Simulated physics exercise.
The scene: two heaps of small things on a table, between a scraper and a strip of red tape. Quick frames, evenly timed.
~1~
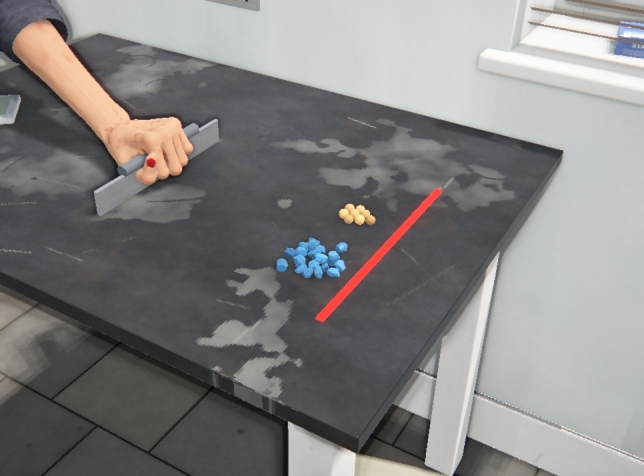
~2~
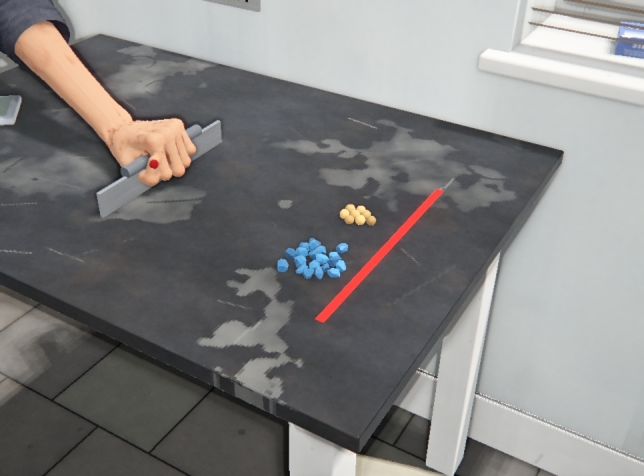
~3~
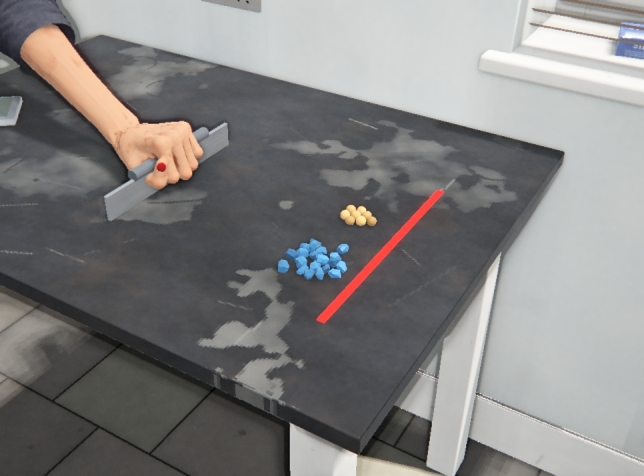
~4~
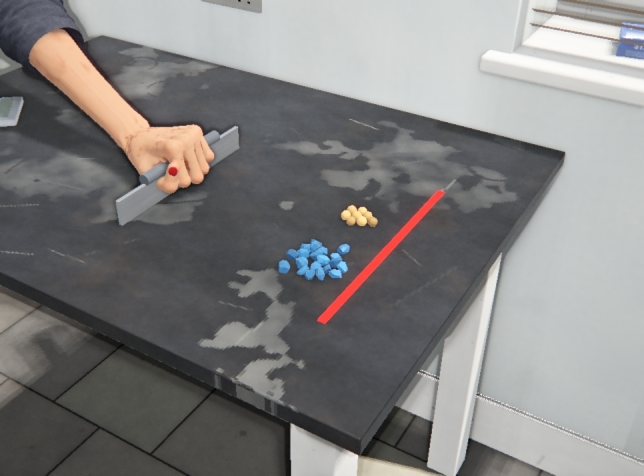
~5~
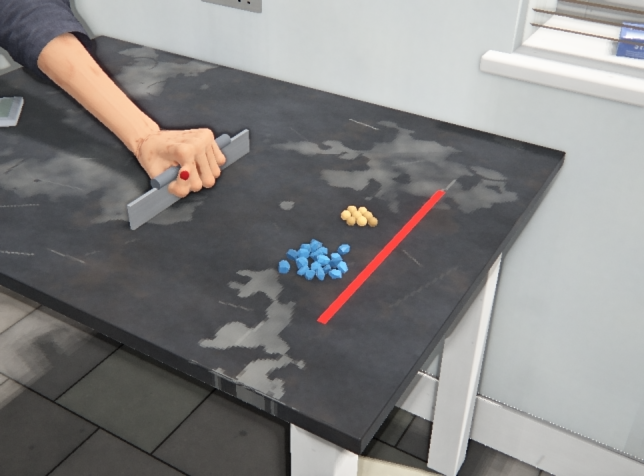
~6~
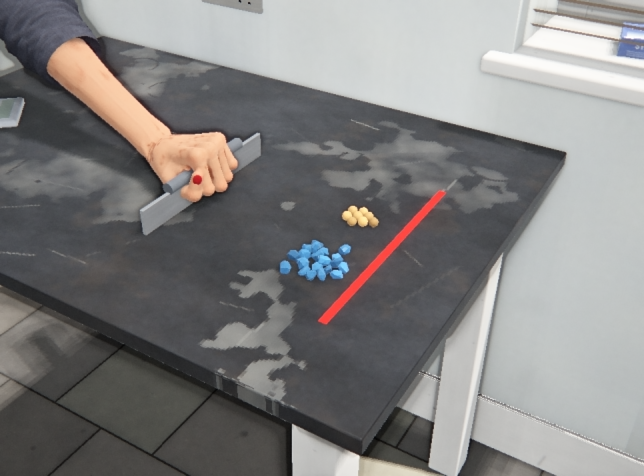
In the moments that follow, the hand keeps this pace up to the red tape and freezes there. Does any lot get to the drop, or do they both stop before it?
The near lot does not fall; the far lot partly falls.
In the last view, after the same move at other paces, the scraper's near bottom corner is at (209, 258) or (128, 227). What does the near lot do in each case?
First place: It spills some off. Second place: It never goes over.
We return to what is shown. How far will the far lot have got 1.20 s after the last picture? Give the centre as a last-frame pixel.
Around (484, 258).
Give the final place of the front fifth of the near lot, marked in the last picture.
The middle of that group lands close to (405, 296).
Then, 0.45 s on from there, scraper still moving, near (297, 198); near lot all on the table, its front near (344, 268); far lot all on the table, its front near (374, 222).
Then, 0.92 s on from there, scraper stopped at the red tape; near lot all on the table, its front near (407, 293); far lot all on the table, its front near (443, 224).
Then, 1.20 s on from there, scraper stopped at the red tape; near lot all on the table, its front near (411, 295); far lot all on the table, its front near (509, 234).
In the end, scraper stopped at the red tape; near lot all on the table, its front near (411, 295); far lot the whole lot over the edge.
